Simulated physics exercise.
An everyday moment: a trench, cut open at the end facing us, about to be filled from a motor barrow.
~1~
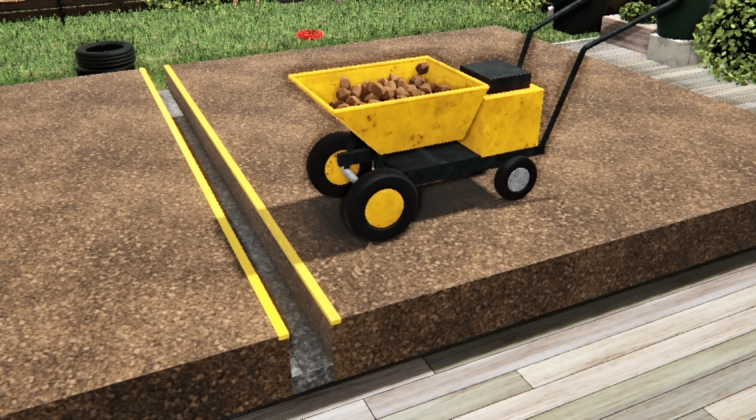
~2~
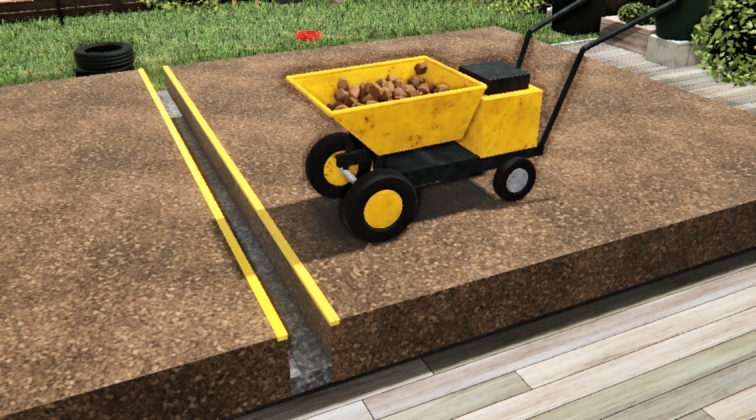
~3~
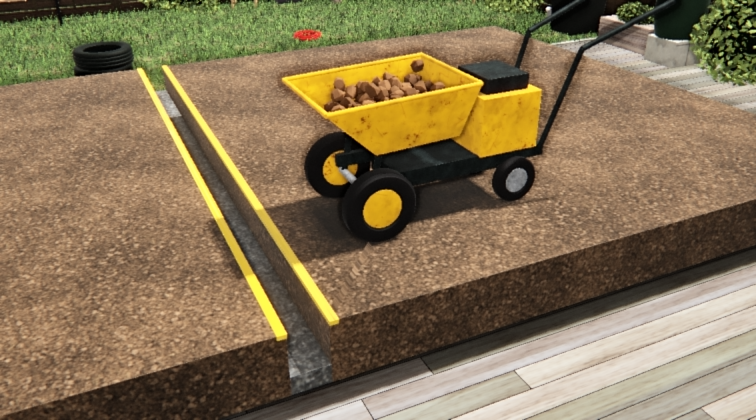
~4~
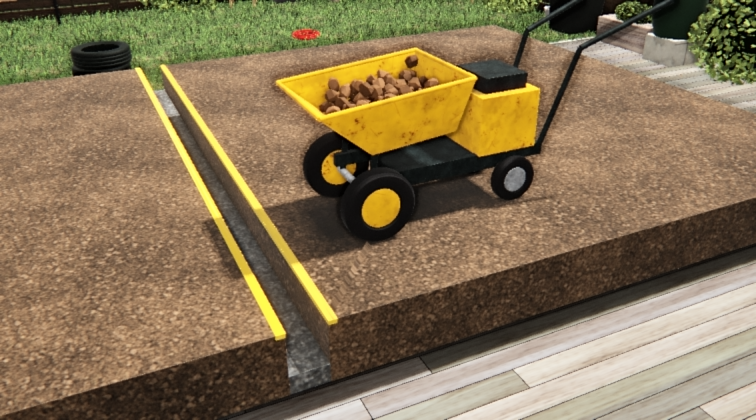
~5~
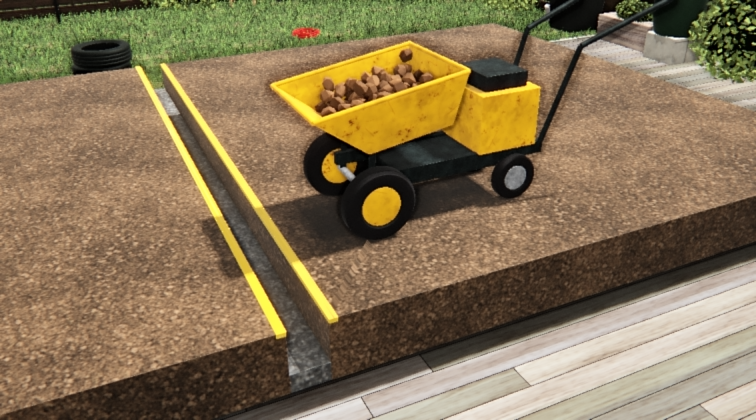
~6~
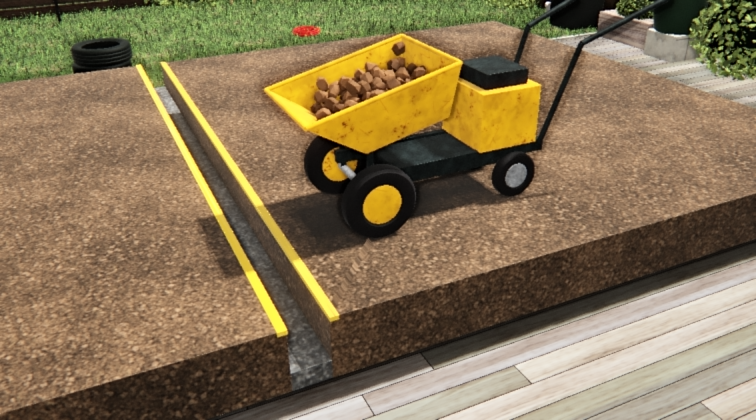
The yellow skip of a motor barrow, loaded with brown clods, tilts slightly left beside a narrow trench.
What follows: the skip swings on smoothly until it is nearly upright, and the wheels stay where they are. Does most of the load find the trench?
In the trench: Under half.
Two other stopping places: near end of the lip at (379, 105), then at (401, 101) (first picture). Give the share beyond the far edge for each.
About 0 and 0 per cent.
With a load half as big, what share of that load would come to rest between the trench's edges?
Some 30 per cent.
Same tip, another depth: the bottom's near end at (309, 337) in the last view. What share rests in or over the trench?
Close to 20 per cent.
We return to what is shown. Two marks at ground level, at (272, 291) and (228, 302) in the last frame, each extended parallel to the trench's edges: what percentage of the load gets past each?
Roughly 60 per cent, and 30 per cent.
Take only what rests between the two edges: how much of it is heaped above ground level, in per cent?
It comes to 10 per cent or so.
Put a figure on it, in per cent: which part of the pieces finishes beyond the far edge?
About 60 per cent.
Soon after the last picture, skip tipped well over; all in the skip.
A little later, skip tipped steeply; most in the skip; a stray few in or heaped over the trench; a small part beyond it; a stray few falling.
Later still, skip tipped right over; about a quarter in the skip; about a quarter in or heaped over the trench; about two thirds beyond it.
By the end, skip tipped right over; a small part in the skip; about a quarter in or heaped over the trench; about two thirds beyond it.
